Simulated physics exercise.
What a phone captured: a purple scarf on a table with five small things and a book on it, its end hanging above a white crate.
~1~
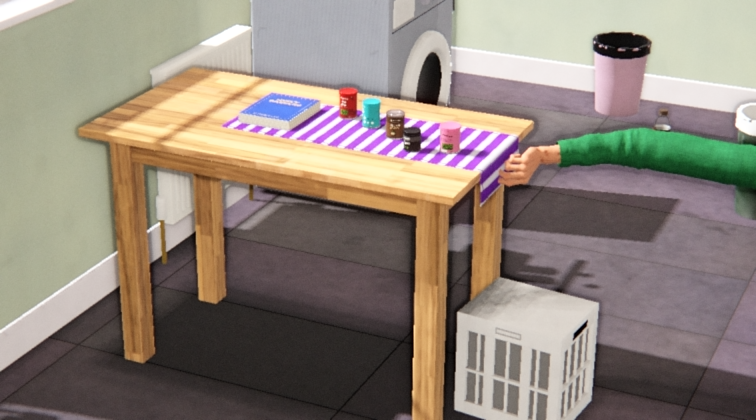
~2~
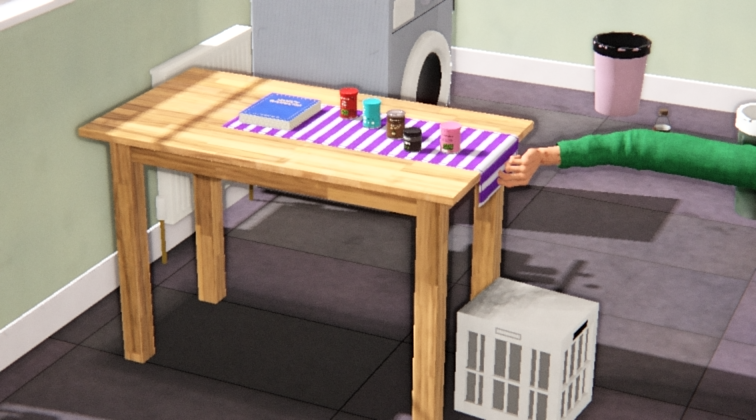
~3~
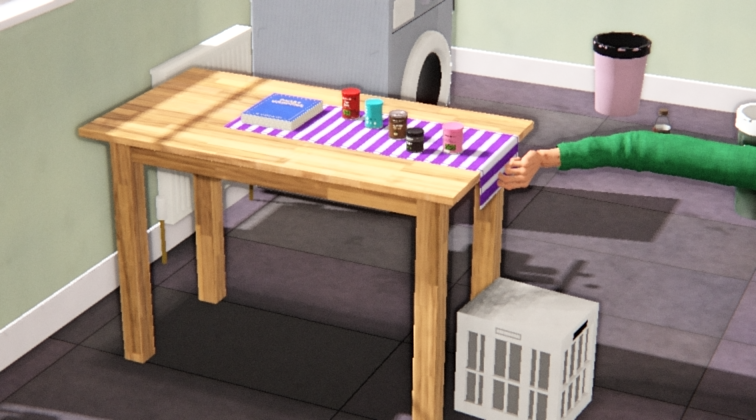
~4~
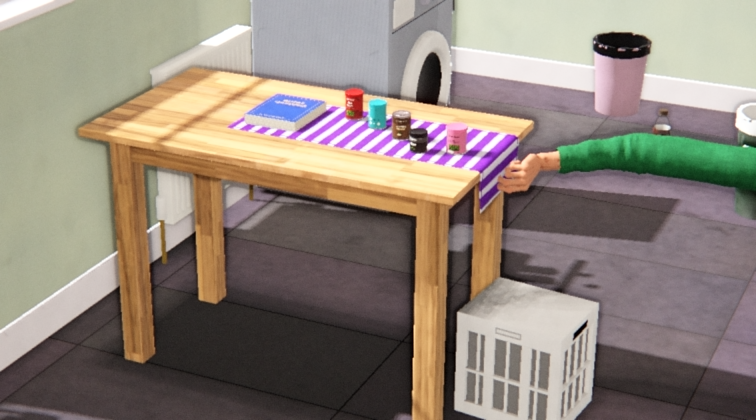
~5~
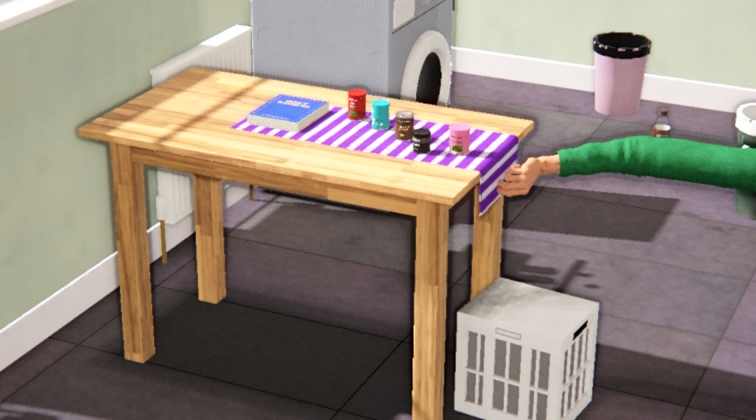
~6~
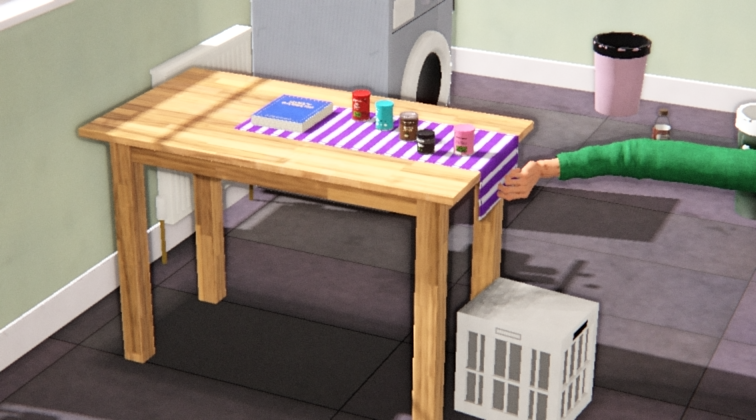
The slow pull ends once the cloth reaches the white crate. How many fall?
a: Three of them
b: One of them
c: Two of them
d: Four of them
a, three of them.
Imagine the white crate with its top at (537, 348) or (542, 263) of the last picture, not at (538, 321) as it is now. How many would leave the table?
We'd see 4, then 1.
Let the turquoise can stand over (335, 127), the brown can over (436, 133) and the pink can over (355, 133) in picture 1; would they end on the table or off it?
Turquoise can: Safe. Brown can: Lost. Pink can: Safe.
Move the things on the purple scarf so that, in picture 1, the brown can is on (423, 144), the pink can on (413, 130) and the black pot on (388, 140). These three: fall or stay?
Outcome: The brown can is gone, the pink can is gone, the black pot is gone.
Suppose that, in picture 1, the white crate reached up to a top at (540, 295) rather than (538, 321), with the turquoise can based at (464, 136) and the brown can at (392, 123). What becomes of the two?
In the end the turquoise can is no longer on top and the brown can is still on top.
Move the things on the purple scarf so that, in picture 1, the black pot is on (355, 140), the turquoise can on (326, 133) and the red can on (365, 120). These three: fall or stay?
Black pot: Stays. Turquoise can: Stays. Red can: Stays.
A little later, hem near (498, 254); pink can gone.
Next, hem near (498, 286); pink can and black pot gone.
When it is over, hem on the crate; pink can, black pot and brown can gone. The count of fallen things is three.
